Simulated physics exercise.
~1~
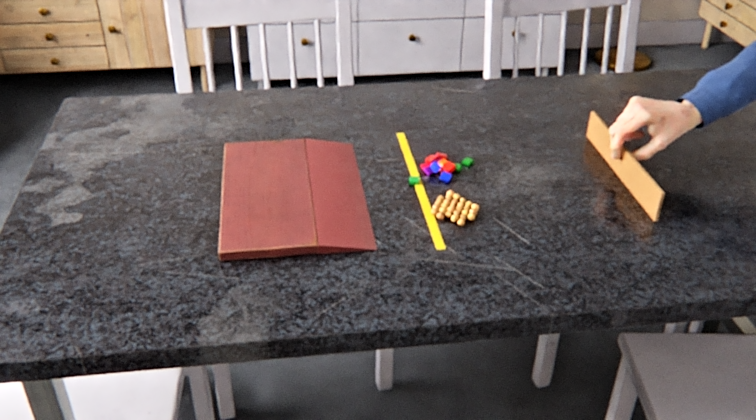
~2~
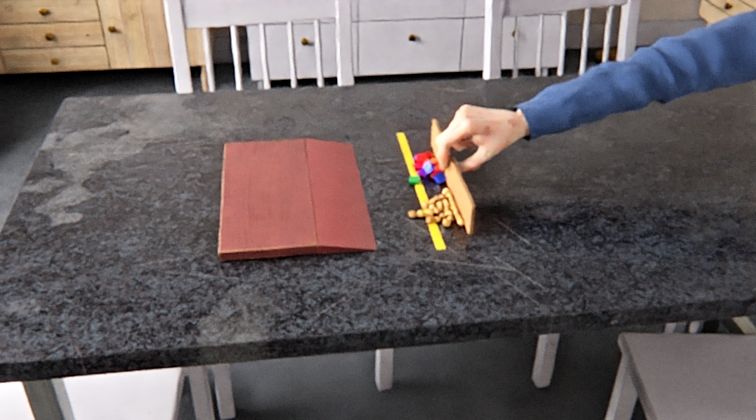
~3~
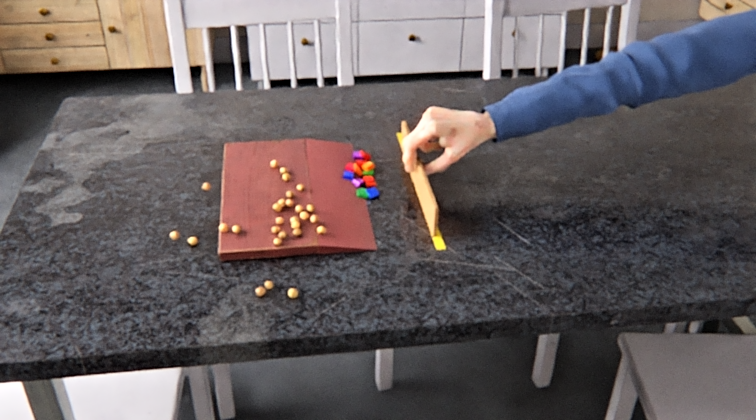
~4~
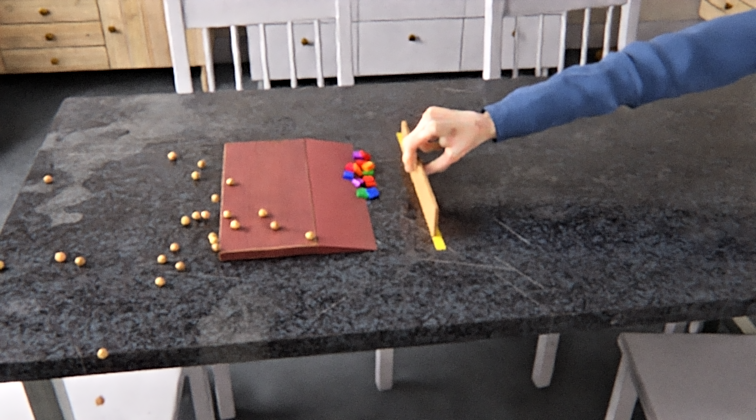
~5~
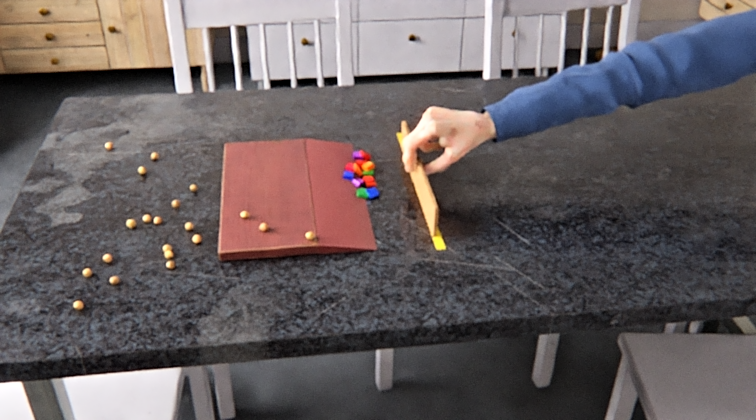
At first, a hand holds an upright wooden board at the right of a dark table, away from a pile of colourful cubes and a nearer pile of small tan beads beside a yellow strip. The hand sweeps the board left, pushing both piles toward a reddish slab with a sloping edge. The board stops at the yellow strip, and the beads scatter up over the slab while the cubes bunch at its foot. Beads roll off the far side and spread across the table. In the end, most beads lie left of the slab, a few remain on it, and the cubes stay clustered by the slope.
